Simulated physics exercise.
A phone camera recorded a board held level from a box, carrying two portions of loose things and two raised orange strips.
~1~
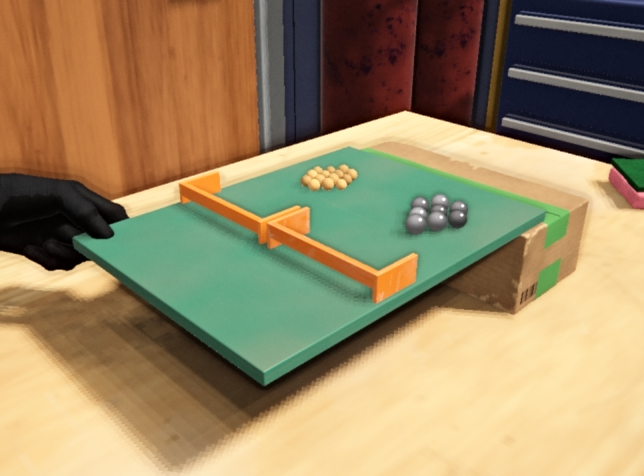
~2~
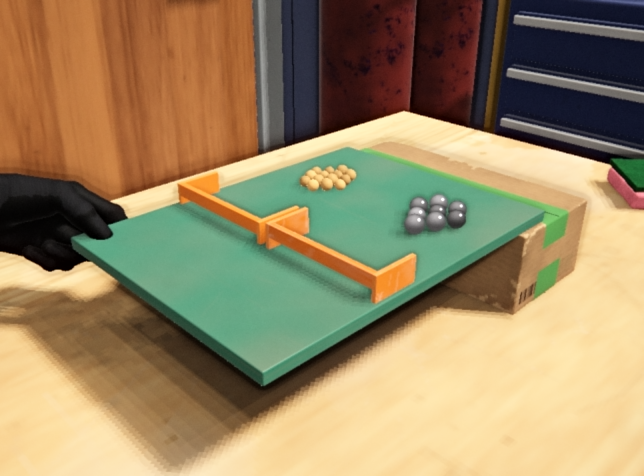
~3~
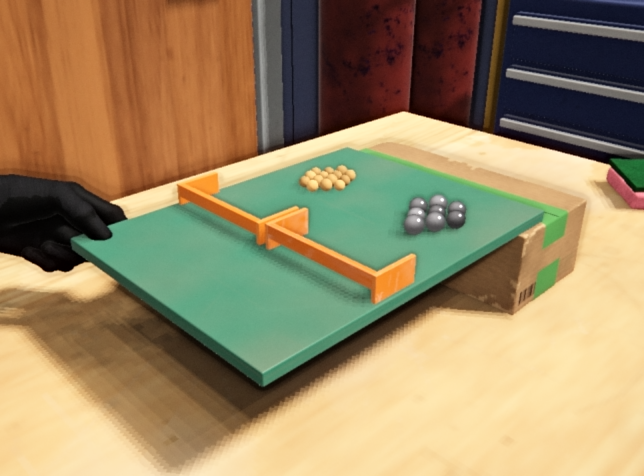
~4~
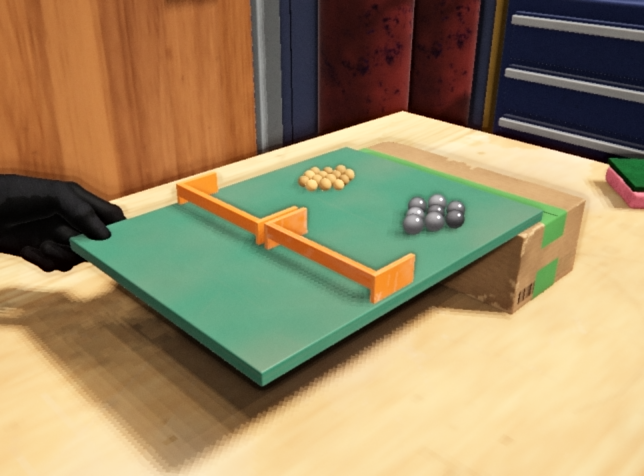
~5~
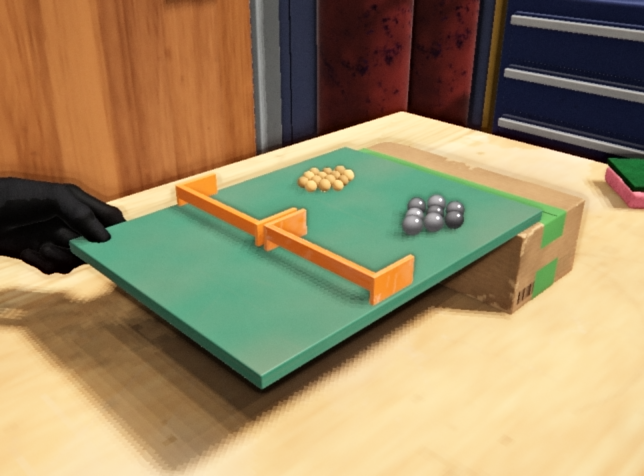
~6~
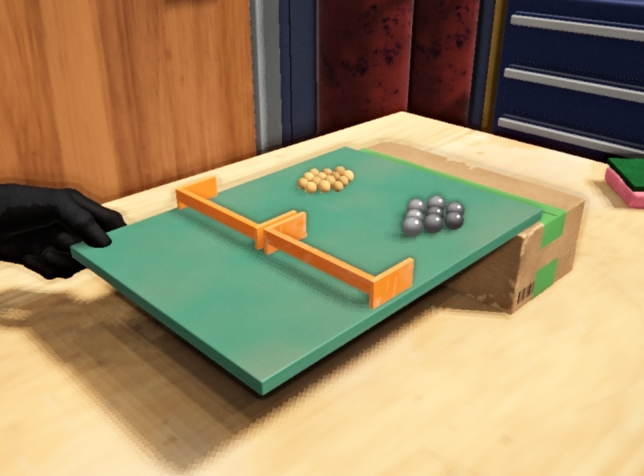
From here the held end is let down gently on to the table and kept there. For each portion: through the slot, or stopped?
Of the two, the front portion is held up. Back portion: It is held up.
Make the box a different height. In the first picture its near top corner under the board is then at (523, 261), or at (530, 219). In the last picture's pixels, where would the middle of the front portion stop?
One: About (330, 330). Two: About (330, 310).
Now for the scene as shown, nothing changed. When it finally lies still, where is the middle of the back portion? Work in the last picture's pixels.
Near (235, 263), roughly.
Then, 0.29 s later than the last frame, board sloping at 6°; front portion where it was; back portion where it was.
Then, 0.66 s later than the last frame, board sloping at 13°; front portion has reached its gate; back portion has reached its gate.
Then, 1.06 s later than the last frame, board resting at 16°; front portion has reached its gate; back portion has reached its gate.
When it is over, board resting at 16°; front portion gathered behind its gate; back portion gathered behind its gate.
